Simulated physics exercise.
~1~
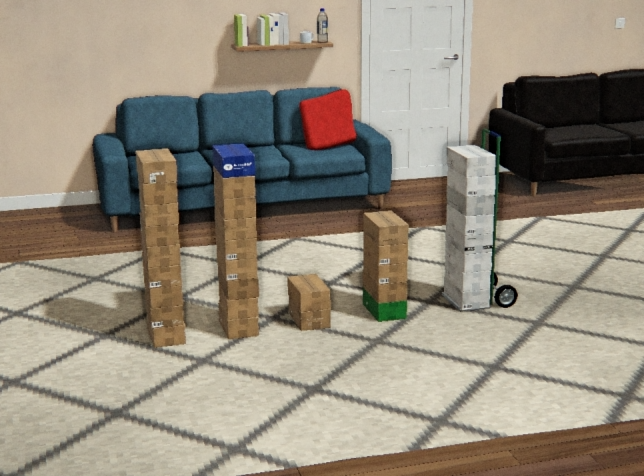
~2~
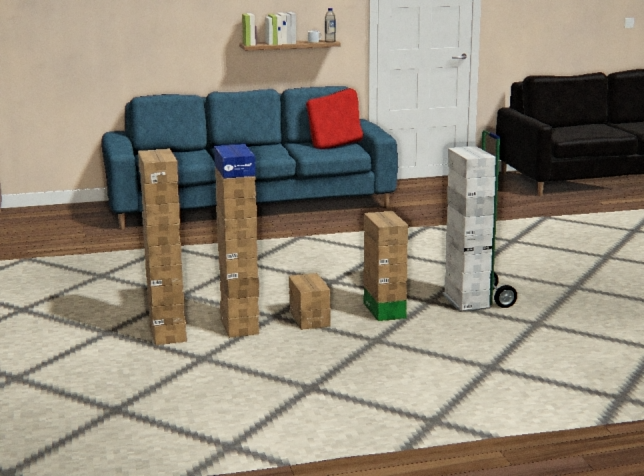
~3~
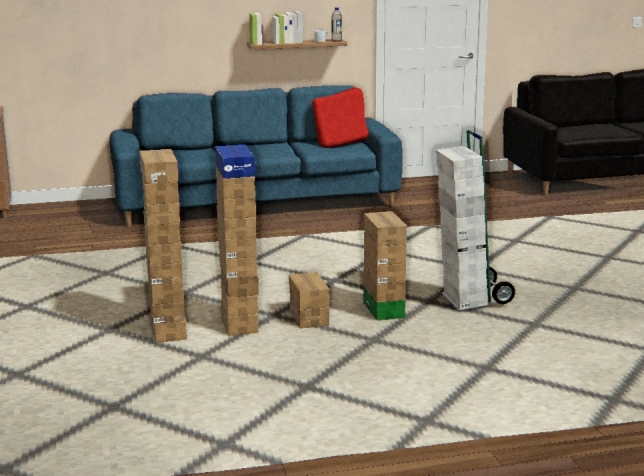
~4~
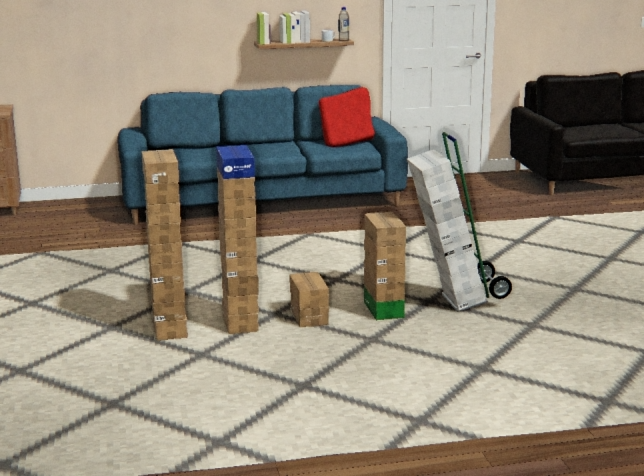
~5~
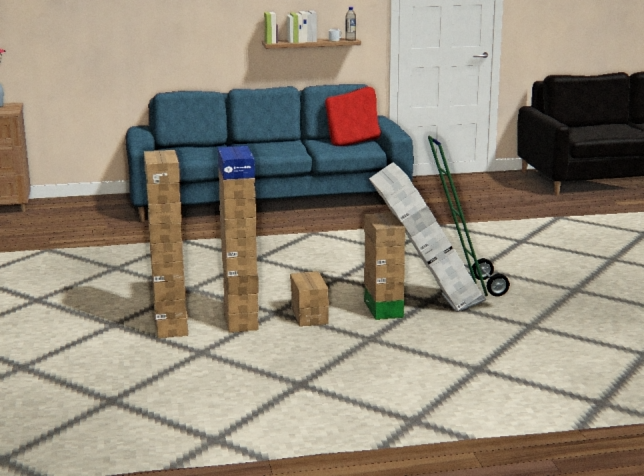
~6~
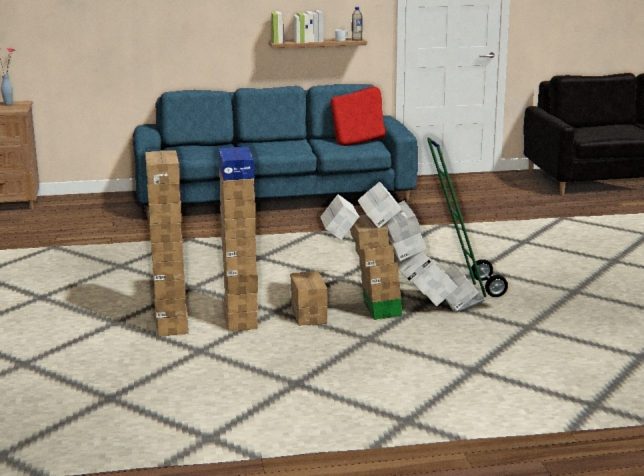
At the start, a white stack of boxes stands upright on a green hand truck, right of four brown piles with blue and green pieces. The truck tilts left and the white stack leans further, then breaks apart over the nearest brown pile, its upper boxes separating in the air as that pile tilts slightly.
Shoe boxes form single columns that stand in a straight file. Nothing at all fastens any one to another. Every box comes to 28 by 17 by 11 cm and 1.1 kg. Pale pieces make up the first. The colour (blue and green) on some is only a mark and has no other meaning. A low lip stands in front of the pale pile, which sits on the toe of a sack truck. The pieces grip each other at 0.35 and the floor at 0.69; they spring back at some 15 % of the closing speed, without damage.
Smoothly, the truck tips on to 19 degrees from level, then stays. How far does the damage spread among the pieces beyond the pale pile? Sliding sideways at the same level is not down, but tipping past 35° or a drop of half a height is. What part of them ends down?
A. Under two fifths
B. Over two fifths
(A) Under two fifths.
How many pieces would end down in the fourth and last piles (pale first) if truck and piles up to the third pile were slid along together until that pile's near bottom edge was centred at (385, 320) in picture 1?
In that case fourth pile 0 and last pile 0.
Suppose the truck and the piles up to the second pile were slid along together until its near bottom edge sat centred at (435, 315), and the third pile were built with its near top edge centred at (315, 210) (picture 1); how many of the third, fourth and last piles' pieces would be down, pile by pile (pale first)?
Result: Third pile 0, fourth pile 0, last pile 0.
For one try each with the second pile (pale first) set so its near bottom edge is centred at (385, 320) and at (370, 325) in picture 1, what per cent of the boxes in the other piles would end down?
20 and 10 %.
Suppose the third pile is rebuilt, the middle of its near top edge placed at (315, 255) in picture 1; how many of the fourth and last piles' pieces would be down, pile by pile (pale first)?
Down by pile: Fourth 0, last 0.
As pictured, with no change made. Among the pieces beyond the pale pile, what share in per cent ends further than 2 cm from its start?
Shifted share: 25 %.
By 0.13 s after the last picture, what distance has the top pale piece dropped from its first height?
Some 55 centimetres.
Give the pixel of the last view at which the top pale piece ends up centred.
Close to (271, 311).
Then, 0.13 s on from the sixth picture, 8 of the pale pile down; none of the 25 other boxes down, 5 disturbed; green box tipped 10°.
Then, 0.35 s on from the sixth picture, 8 of the pale pile down; 4 of the 25 other boxes down; green box tipped 33°.
Finally, 7 of the pale pile down; 4 of the 25 other boxes down; green box tipped 27°; blue box unmoved. That is 16 per cent. Seen by the last camera, middles, green box near (377, 296), blue box near (235, 163).
